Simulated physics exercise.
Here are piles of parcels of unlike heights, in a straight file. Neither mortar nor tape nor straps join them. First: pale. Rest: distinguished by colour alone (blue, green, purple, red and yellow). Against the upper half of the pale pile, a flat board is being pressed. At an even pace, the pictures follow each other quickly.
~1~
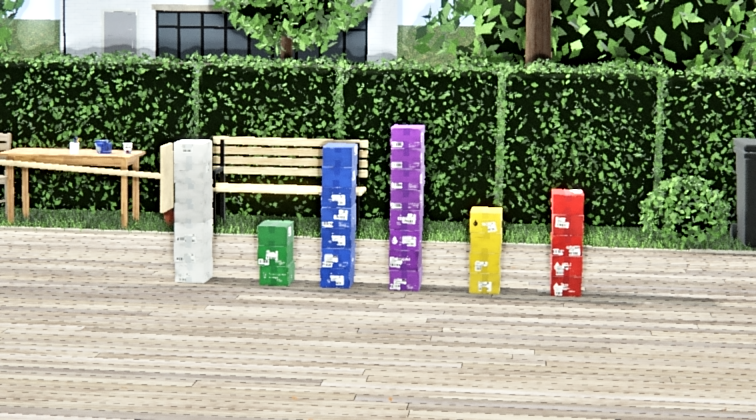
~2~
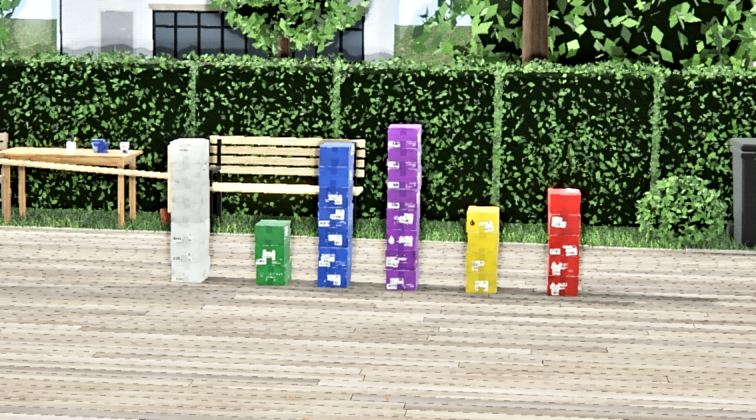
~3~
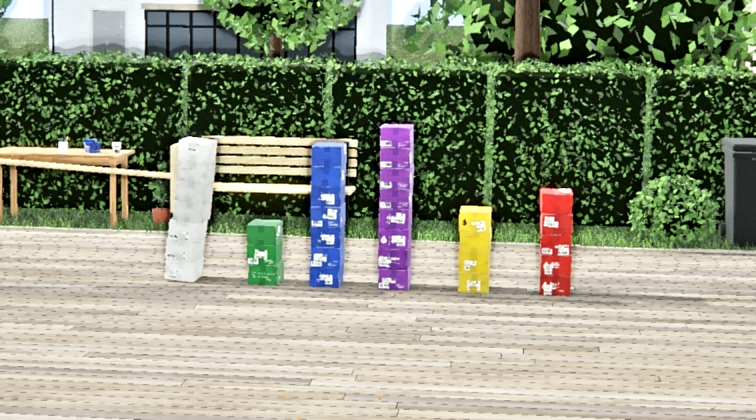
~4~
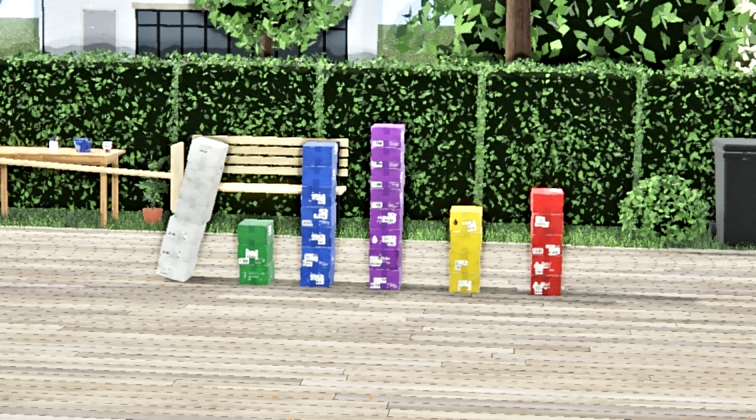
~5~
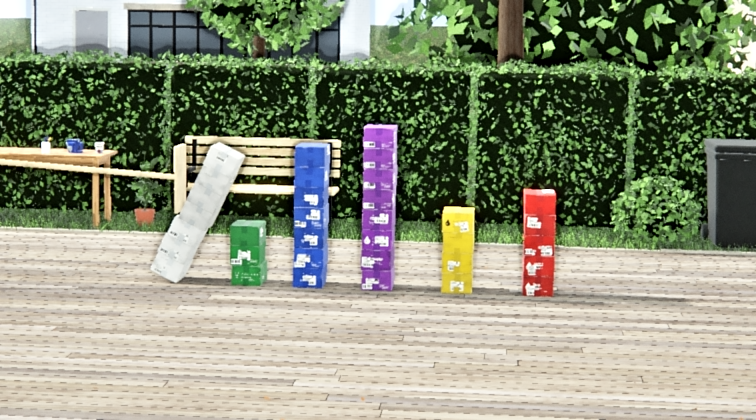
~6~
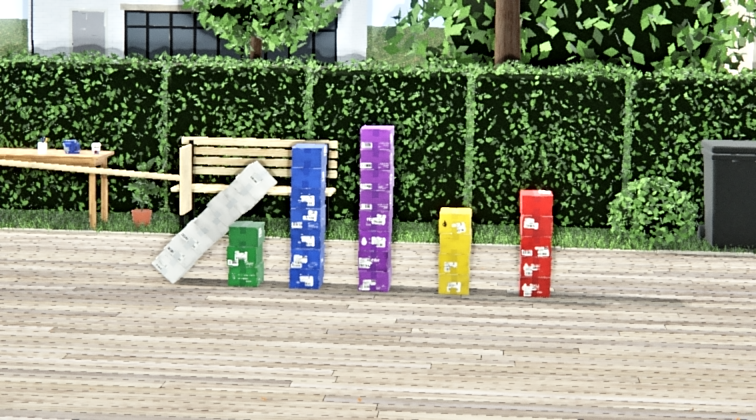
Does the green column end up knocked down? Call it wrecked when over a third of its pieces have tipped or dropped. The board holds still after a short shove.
No, it stays up.
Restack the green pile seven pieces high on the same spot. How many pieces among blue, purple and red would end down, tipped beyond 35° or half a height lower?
Final down tally: Blue = 7; purple = 8; red = 4.
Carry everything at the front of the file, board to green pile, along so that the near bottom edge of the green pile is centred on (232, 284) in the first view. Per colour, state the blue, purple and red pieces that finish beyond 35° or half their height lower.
The numbers come out as blue 0, then purple 0, then red 0.
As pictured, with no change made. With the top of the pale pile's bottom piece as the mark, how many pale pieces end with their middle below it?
The pale count is 1.
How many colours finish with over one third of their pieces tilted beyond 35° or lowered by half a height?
The toll is 0.
Just after the last frame, 7 of the pale pile down; none of the 3 green parcels down (0 of 27 in all colours); top green parcel moved a little.
A moment on, 7 of the pale pile down; none of the 3 green parcels down (0 of 27 in all colours); top green parcel moved half its height.
Further on, 7 of the pale pile down; none of the 3 green parcels down (0 of 27 in all colours); top green parcel moved half its height; top blue parcel moved a little.
When it is over, 7 of the pale pile down; none of the 3 green parcels down (0 of 27 in all colours); top green parcel moved half its height; top blue parcel moved a little. In pixels of the last frame, middles, top green parcel near (257, 234), top blue parcel near (311, 156).
